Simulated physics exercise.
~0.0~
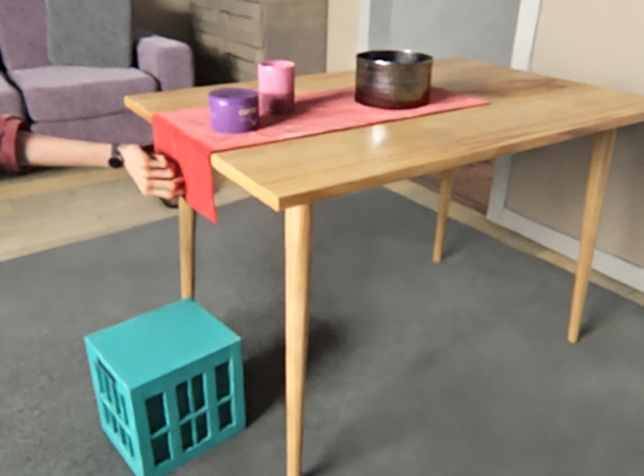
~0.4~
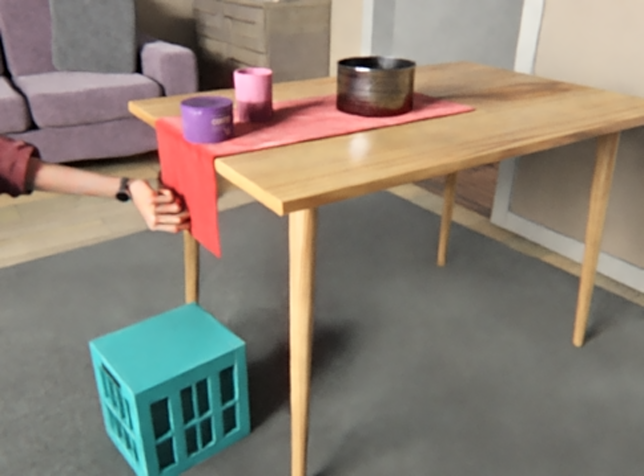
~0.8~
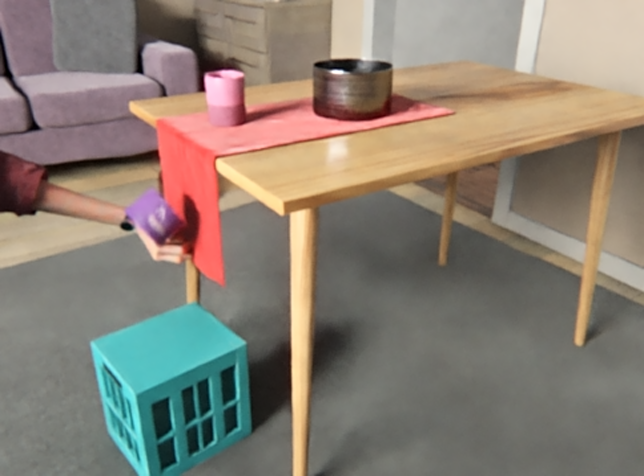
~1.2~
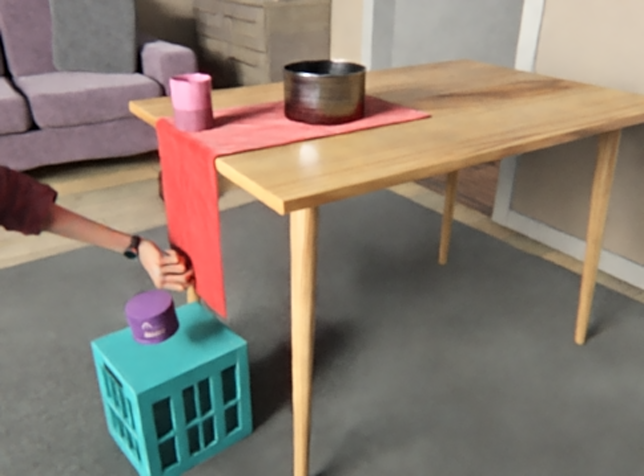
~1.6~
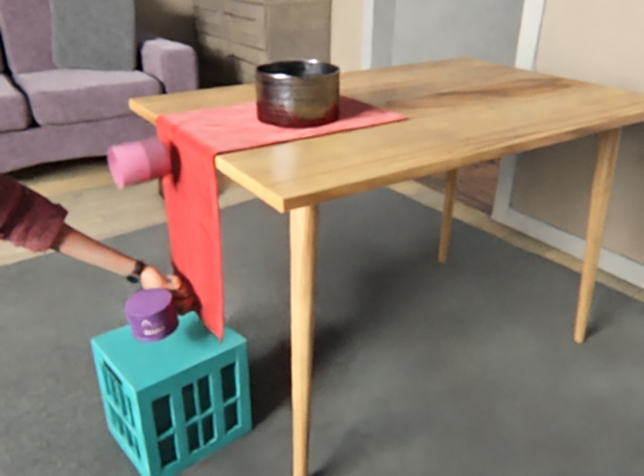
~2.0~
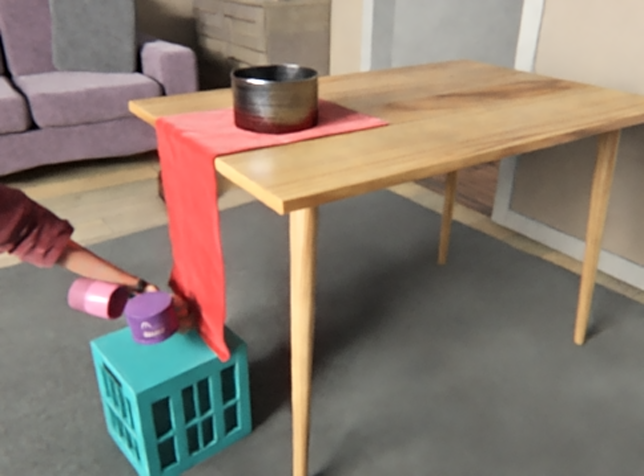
A hand slowly pulled a red scarf down off the end of a wooden table, tipping a purple tub and then a pink mug over the edge, until the hem reached the turquoise crate and only the dark pot remained on top.
